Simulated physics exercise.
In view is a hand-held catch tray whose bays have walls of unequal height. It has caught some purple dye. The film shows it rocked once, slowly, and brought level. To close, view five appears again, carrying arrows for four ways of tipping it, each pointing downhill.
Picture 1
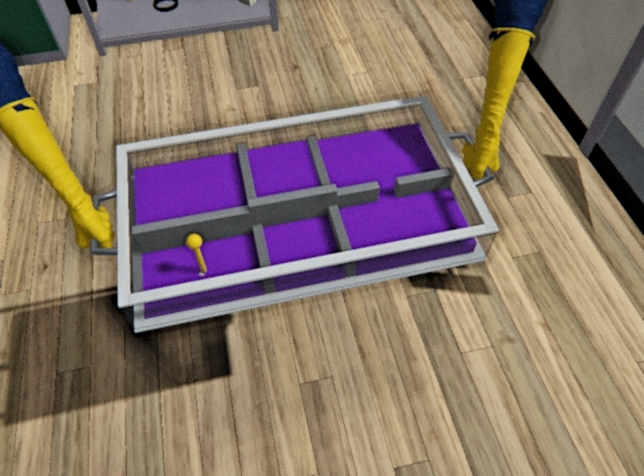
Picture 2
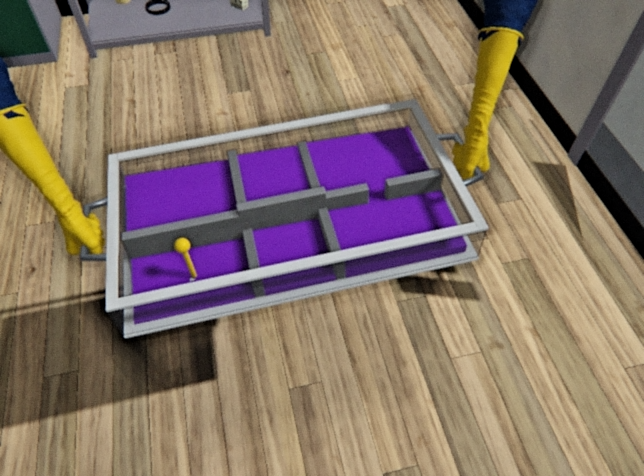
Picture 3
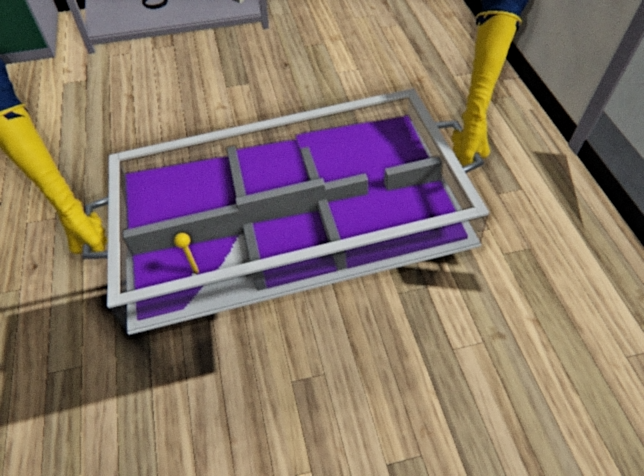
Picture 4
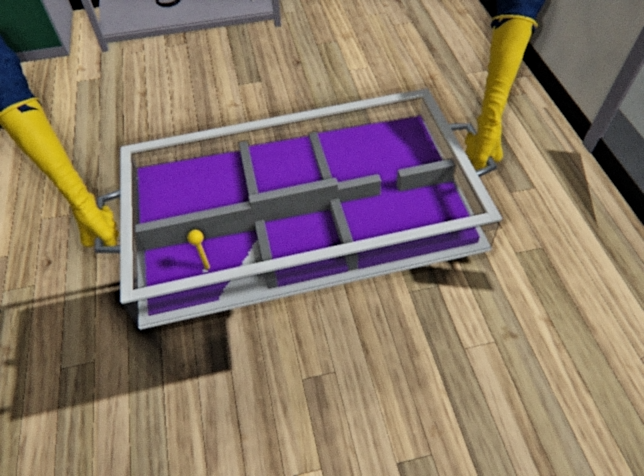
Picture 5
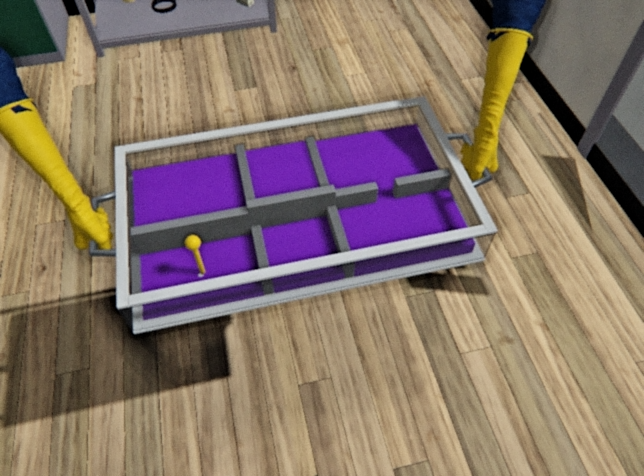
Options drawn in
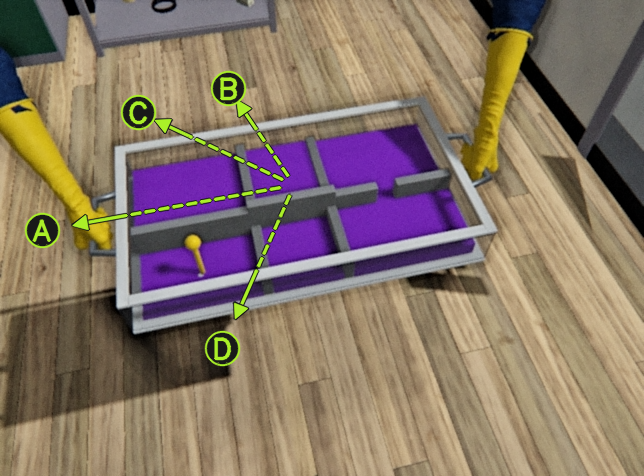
Purple liquid shifts in a divided tray as two yellow-gloved hands rock it slightly and level it.
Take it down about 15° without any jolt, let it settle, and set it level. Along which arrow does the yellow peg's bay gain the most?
Use direction D.
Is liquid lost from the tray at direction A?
No, all stays in.
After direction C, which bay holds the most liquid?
That is the back left bay.
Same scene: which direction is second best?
It is A.
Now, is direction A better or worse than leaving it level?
It is better.
On the marked copy, A ends at (77, 224); B ends at (239, 105); C ends at (159, 122); D ends at (237, 314).
For direction A, about 15 % of the liquid ends in the peg's bay; nothing spills.
For direction B, about 4 % of the liquid ends in the peg's bay; nothing spills.
For direction C, about 6 % of the liquid ends in the peg's bay; about 8 % goes over the rim.
For direction D, about 23 % of the liquid ends in the peg's bay; nothing spills.
